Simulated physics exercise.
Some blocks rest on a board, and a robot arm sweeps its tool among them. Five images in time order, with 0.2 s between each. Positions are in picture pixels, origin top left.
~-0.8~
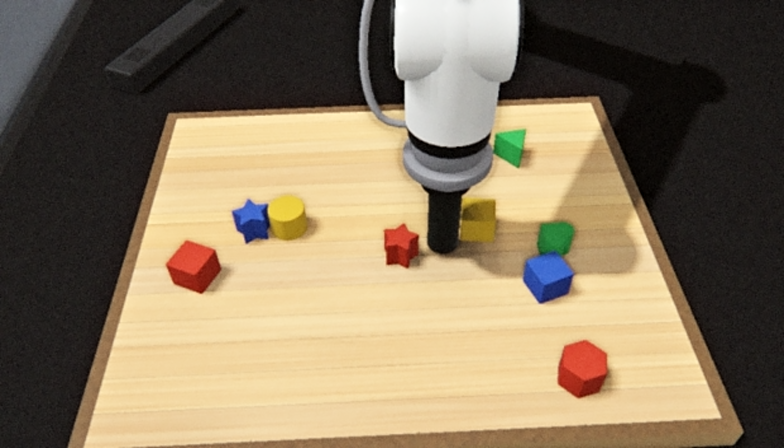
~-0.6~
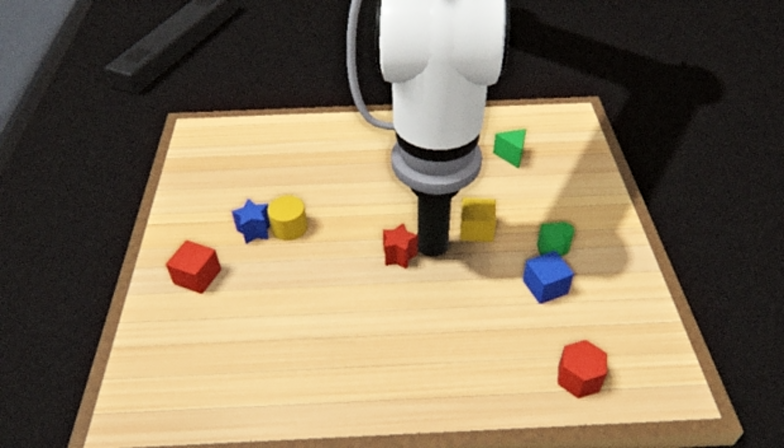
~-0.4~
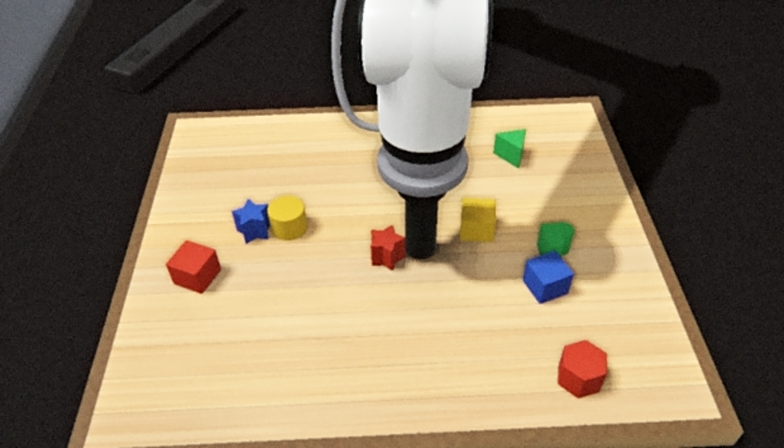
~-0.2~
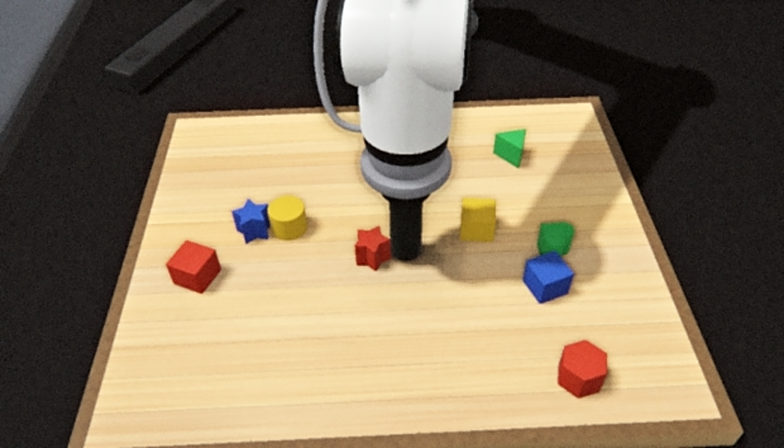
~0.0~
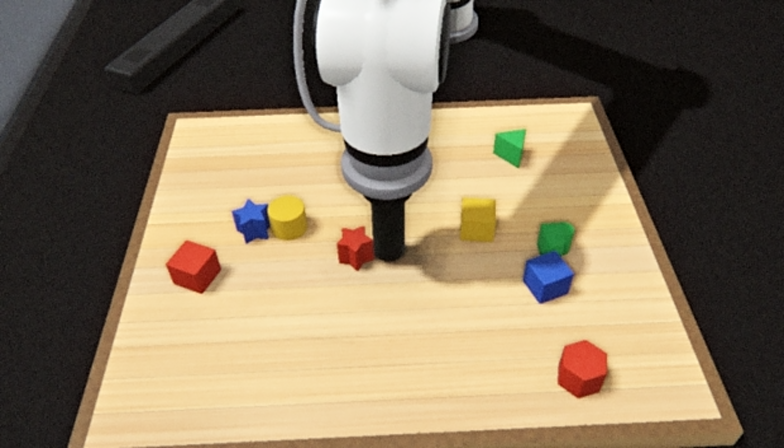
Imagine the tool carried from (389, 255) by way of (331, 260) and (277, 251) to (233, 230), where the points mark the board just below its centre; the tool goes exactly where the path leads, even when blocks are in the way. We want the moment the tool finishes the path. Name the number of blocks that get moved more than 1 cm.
In total, two blocks get moved by over 1 cm.
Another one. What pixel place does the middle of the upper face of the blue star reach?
At (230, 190).
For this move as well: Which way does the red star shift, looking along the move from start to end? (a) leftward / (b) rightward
Answer: A.
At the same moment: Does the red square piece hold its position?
I believe so.
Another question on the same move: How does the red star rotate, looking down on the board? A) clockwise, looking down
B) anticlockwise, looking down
Option B.
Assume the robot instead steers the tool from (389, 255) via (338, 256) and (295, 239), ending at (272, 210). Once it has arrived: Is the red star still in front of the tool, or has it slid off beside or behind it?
It is gone from the front.
On the path given first. One third of the way, tool at (330, 255); red star at (299, 239), turned 30° clockwise.
Two thirds of the way, tool at (275, 245); blue star at (247, 209), turned 20° clockwise; red star at (242, 231), turned 25° clockwise.
At the end, tool at (231, 224); red square piece in place; blue star at (230, 190), turned 85° clockwise; yellow disc in place; red star at (208, 228), turned 35° anticlockwise.
